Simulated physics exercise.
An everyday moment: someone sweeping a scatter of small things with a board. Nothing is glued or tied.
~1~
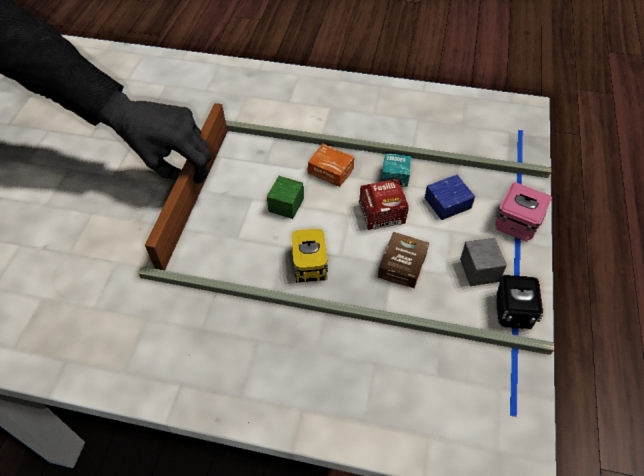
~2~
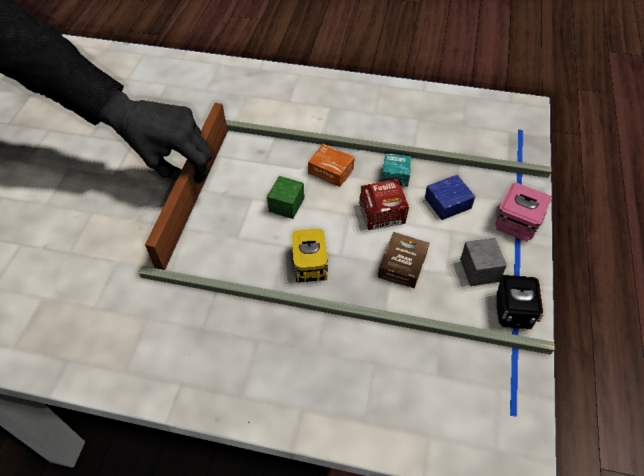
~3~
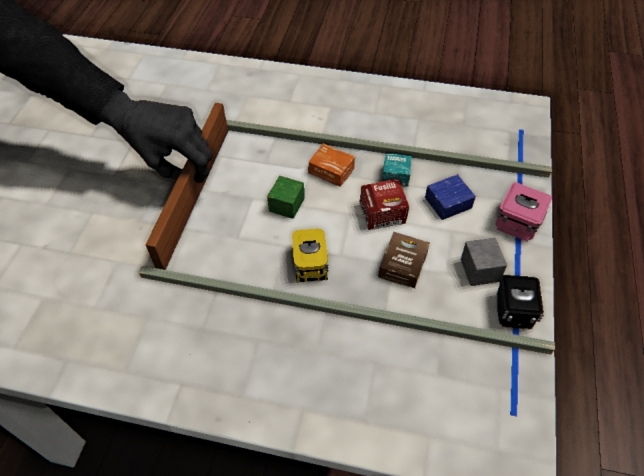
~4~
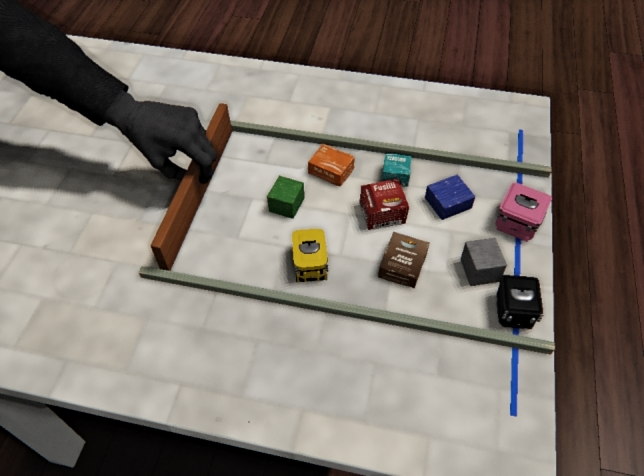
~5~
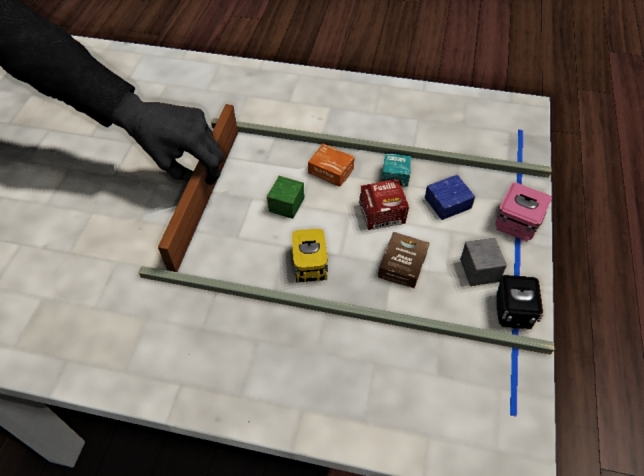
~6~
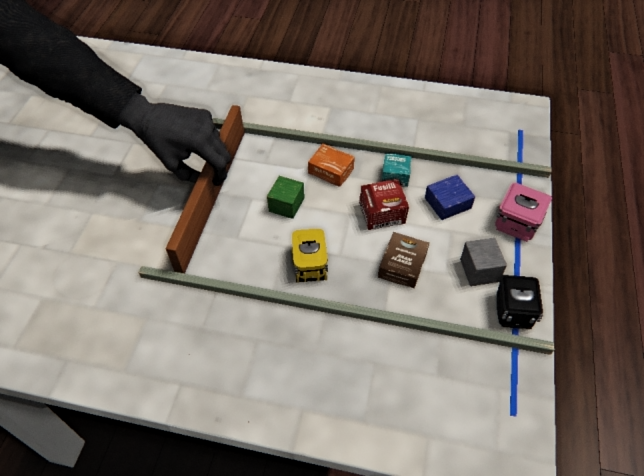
We see a gloved hand holding a wooden board upright behind scattered colourful boxes and blocks between two rails on a table; after staying nearly still, it slides the board slightly right, while the objects remain in place.
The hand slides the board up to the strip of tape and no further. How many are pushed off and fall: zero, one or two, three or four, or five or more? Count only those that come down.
In the end the number that fall off is five or more.
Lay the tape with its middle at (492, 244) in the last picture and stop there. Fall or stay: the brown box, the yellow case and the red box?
The brown box holds on; the yellow case remains up; the red box holds on.
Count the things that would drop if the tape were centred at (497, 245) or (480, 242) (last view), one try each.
In that order 4 and 3.
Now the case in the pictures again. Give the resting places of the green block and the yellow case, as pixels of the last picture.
First (535, 237), then (537, 298).
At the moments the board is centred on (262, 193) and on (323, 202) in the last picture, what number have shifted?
First 0, then 3.
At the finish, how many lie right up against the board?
It touches 3.
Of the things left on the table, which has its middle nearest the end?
The orange box.
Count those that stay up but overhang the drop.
It comes to 1.
Soon after, none off yet; pink case at rest near (522, 212); black case at rest near (518, 302); grey block at rest near (483, 262).
Then, none off yet; pink case moved about its own width near (565, 224); black case moved about its own width near (557, 318); grey block moved well along near (560, 280).
At rest, the number that fall off is five or more; fallen, red box, turquoise box, brown box, blue block, grey block, black case and pink case.
